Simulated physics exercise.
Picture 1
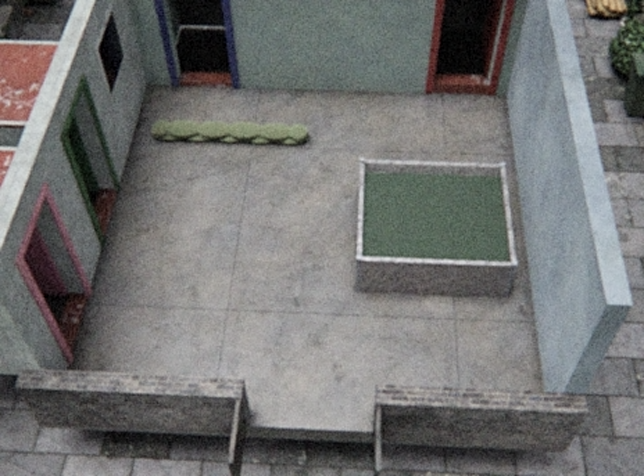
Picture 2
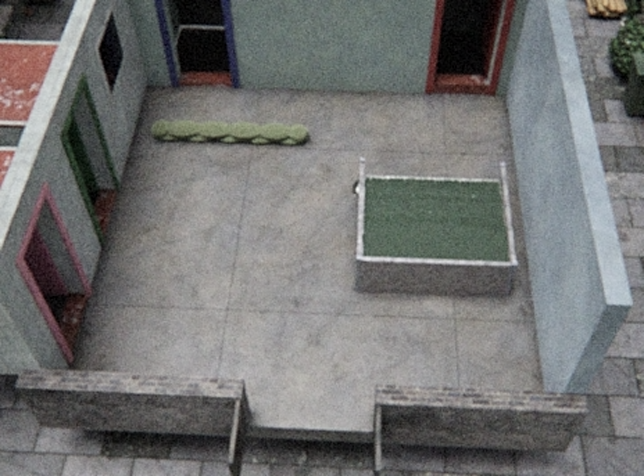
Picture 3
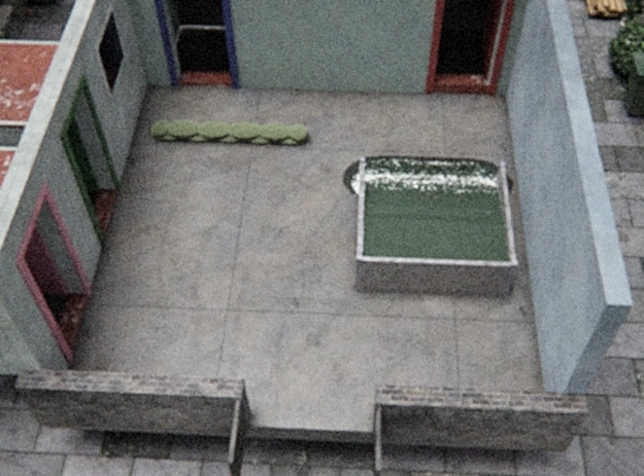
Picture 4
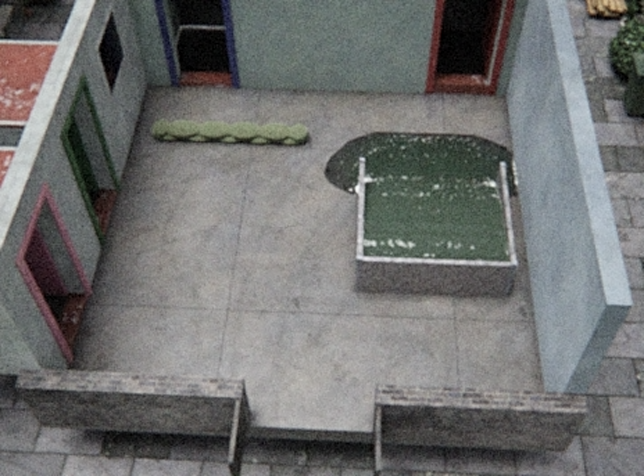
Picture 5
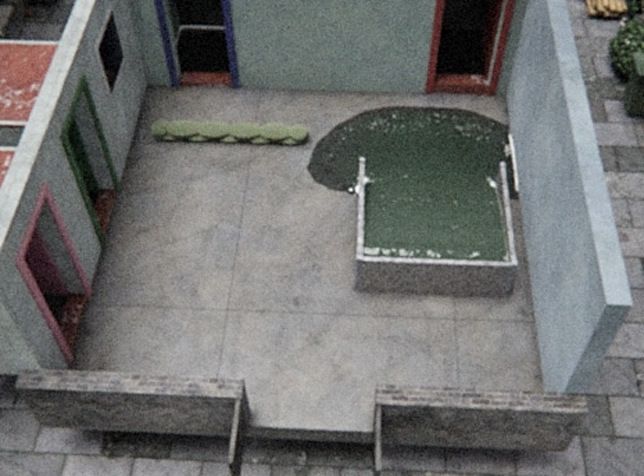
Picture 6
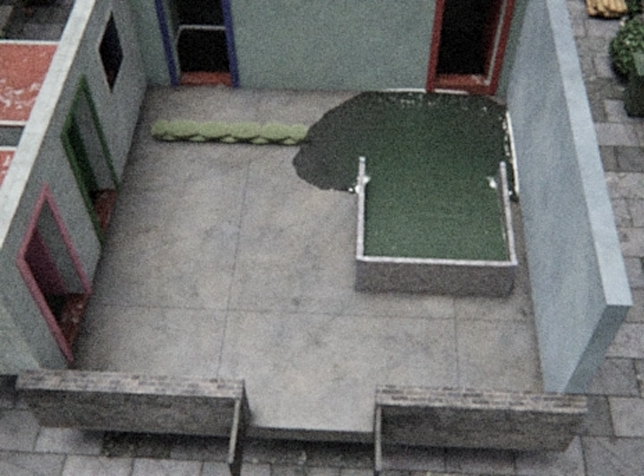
In a walled back court, an open tank's far side gives way and dark water spreads outward.
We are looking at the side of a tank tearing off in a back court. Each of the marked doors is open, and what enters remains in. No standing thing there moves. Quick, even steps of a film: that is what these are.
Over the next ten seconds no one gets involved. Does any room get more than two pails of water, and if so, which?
At the end, the green door respects the limit for sure; the red door breaks the limit for sure; the pink door respects the limit for sure; the blue door breaks the limit for sure.
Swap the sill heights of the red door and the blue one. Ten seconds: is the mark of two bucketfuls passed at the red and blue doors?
Result - red door ends up above, blue door ends up below.
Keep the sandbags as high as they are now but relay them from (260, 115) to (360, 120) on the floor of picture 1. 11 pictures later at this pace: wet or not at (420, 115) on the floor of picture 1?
At that place: Submerged.
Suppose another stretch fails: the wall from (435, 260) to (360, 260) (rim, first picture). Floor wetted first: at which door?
My pick: The pink door.
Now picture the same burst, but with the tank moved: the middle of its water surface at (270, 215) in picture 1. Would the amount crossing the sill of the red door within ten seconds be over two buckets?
The red door falls short.
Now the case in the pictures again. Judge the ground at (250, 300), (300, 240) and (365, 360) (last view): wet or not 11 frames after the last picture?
In that order the points end up high and dry, high and dry and high and dry.
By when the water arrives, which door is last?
I'd go with the pink door.
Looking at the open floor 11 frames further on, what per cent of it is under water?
It comes to roughly 30 in a hundred.
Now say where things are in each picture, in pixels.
The first picture shows the open tank at (434, 214) is whole and still.
In the second picture, the front is at a hidden place, out from the gap on the open tank's far side.
In the third picture, the front is at a hidden place, out from the gap on the open tank's far side.
In the fourth picture, water pours out on the open tank's far side and has run to (511, 158).
In the fifth picture, the front is at (367, 115), out from the gap on the open tank's far side.
In the sixth picture, the front is at (474, 96), out from the gap on the open tank's far side.
A moment on, water covers 25 % of the floor; the green door not reached, the red door over two buckets in, the pink door not reached, the blue door not reached.
Next, water covers 30 % of the floor; the green door not reached, the red door far over two buckets in, the pink door not reached, the blue door wet at the sill, nothing in.
Then, water covers 35 % of the floor; the green door wet at the sill, nothing in, the red door far over two buckets in, the pink door not reached, the blue door wet at the sill, nothing in.
Later, water covers 75 % of the floor; the green door wet at the sill, nothing in, the red door far over two buckets in, the pink door wet at the sill, nothing in, the blue door over two buckets in.
In the end, water covers 90 % of the floor; the green door wet at the sill, nothing in, the red door far over two buckets in, the pink door wet at the sill, nothing in, the blue door over two buckets in.
